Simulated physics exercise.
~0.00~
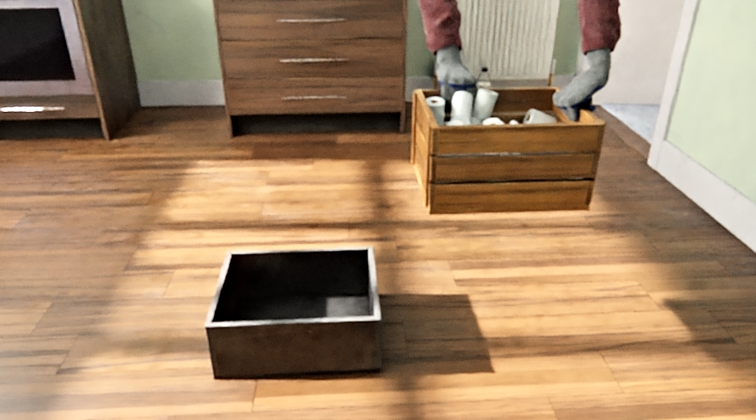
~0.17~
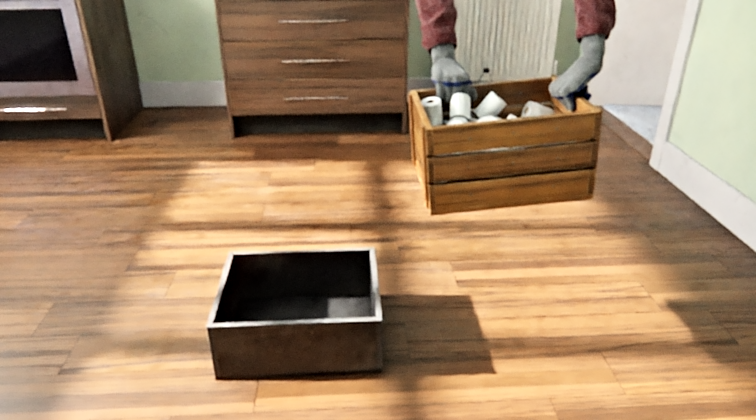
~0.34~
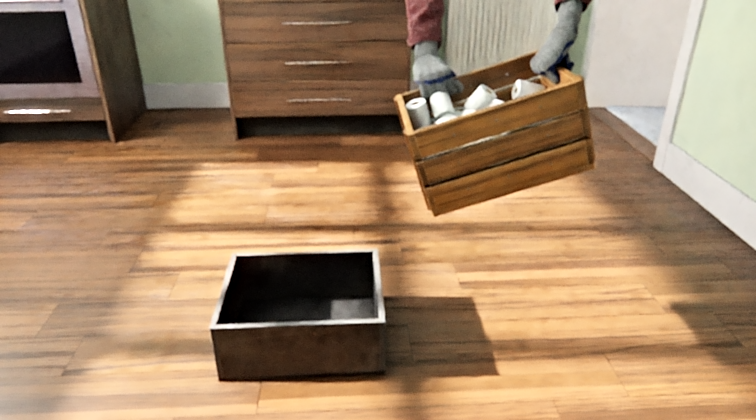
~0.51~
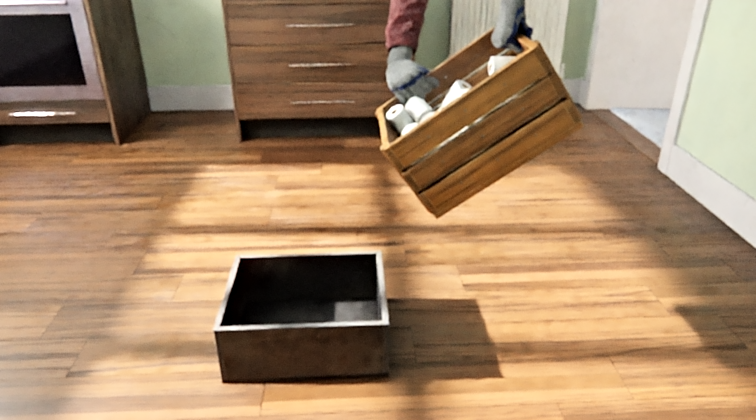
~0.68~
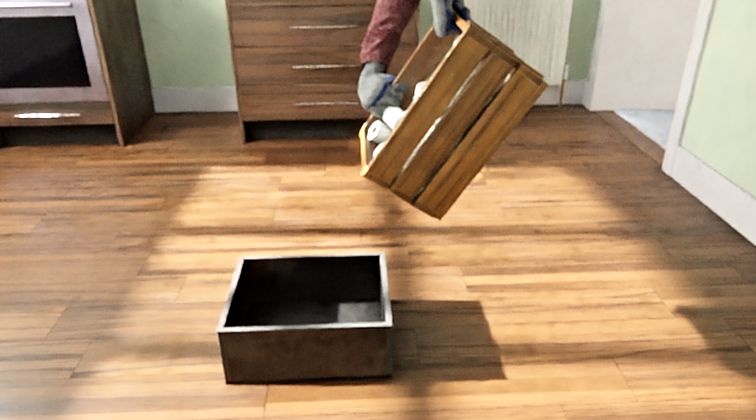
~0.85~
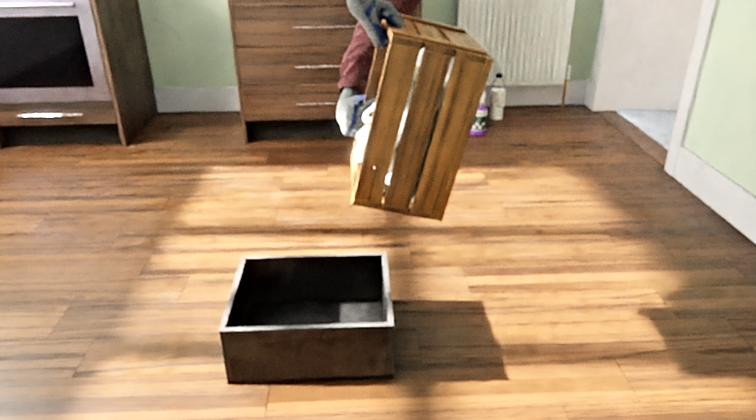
A person in red sleeves and grey gloves stands at the back of a sunlit, wood-floored room with pale green walls, seen from slightly above. They hold a wooden crate of white rolls at right, while an open black carton sits nearer on the floor, left of centre. The gloved hands steadily tilt the crate leftward until it is steeply tipped, as the camera pans slightly left.
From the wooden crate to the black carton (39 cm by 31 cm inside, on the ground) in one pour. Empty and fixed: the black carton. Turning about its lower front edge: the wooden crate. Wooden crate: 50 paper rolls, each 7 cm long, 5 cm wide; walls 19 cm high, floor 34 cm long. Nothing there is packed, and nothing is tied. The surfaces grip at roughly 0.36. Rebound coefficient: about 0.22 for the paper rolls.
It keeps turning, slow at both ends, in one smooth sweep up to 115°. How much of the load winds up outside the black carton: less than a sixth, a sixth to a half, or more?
Below one sixth of the load, outside the black carton.
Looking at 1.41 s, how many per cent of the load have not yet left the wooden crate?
About 30 percent.
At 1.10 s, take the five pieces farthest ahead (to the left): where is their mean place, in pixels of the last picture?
Near (300, 262) in pixels.
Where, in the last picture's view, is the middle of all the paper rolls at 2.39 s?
Roughly at pixel (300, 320).
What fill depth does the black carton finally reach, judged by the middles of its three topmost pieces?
I'd say near 13 cm.
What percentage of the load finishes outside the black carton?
Roughly 0 percent.
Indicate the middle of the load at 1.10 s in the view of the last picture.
Around (380, 169).
After 1.10 s, tilt 102°; 43 still in the wooden crate, 2 in the black carton and 5 in the air.
After 1.41 s, tilt 115°; 15 still in the wooden crate, 19 in the black carton and 16 in the air.
After 1.84 s, tilt 115°; 3 still in the wooden crate, 44 in the black carton and 3 in the air.
Final count (at 2.39 s), 50 in the black carton. Asked share, 0 of 50, 0 per cent.
